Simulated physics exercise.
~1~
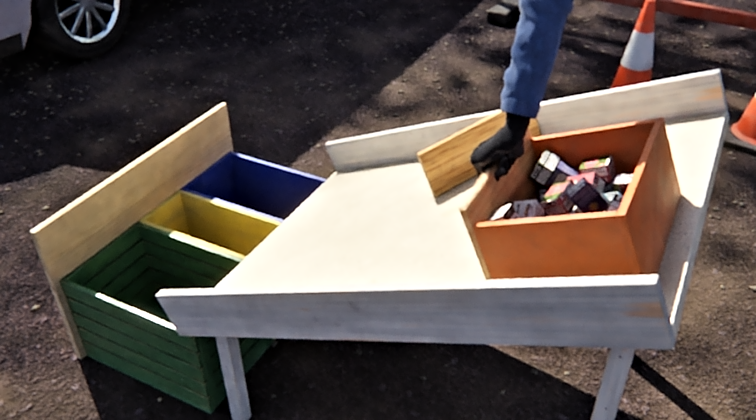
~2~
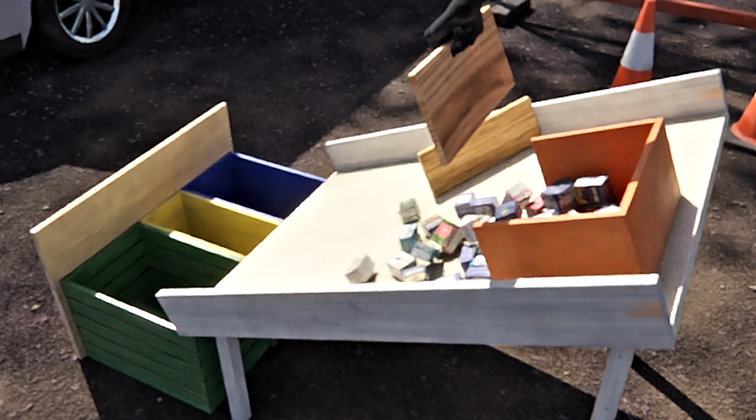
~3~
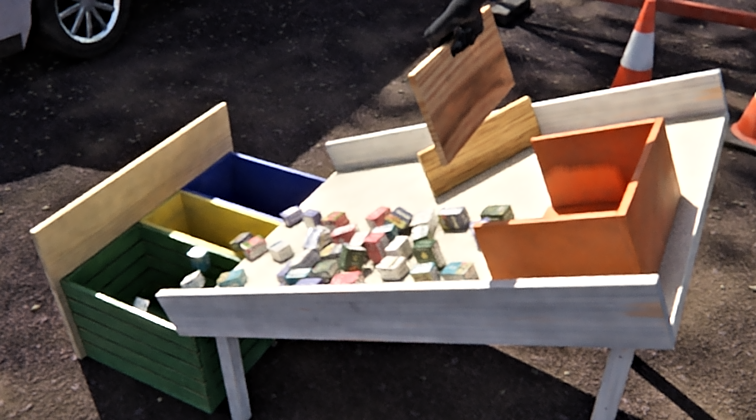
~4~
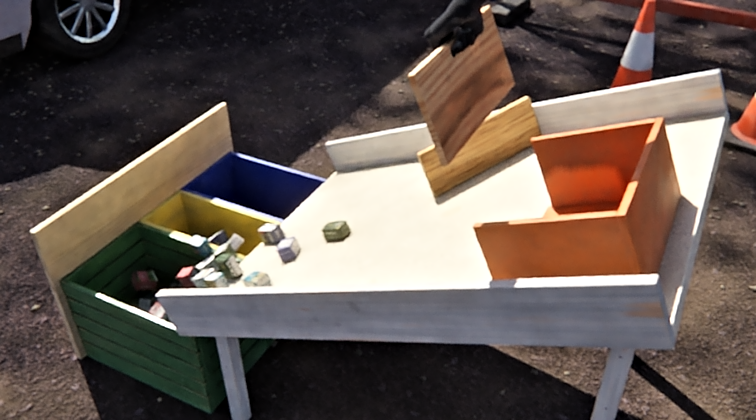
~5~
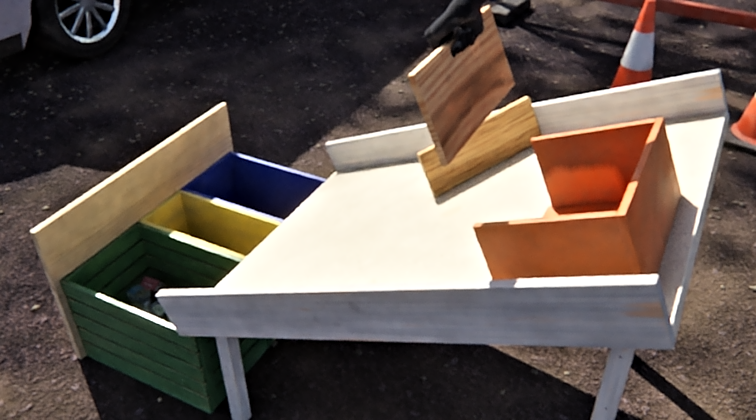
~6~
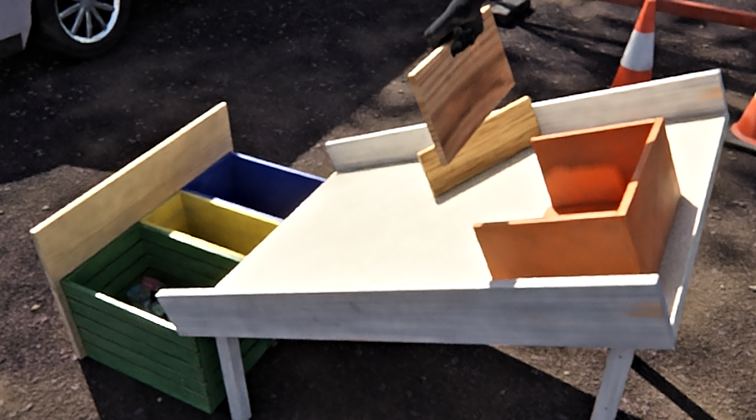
To begin with, a black-gloved hand grips a wooden gate on an orange pen full of small cartons, set at the right of a pale, sloping table with an angled board. The gate lifts clear, and the cartons spill out onto the slope. They slide and tumble to the left in a loose spread, and the orange pen empties. The first ones reach the lower edge and drop toward the green tub and the yellow bin, with stragglers following. Finally the table is bare, cartons lie inside the green tub nearest us, and the gate still hangs above.
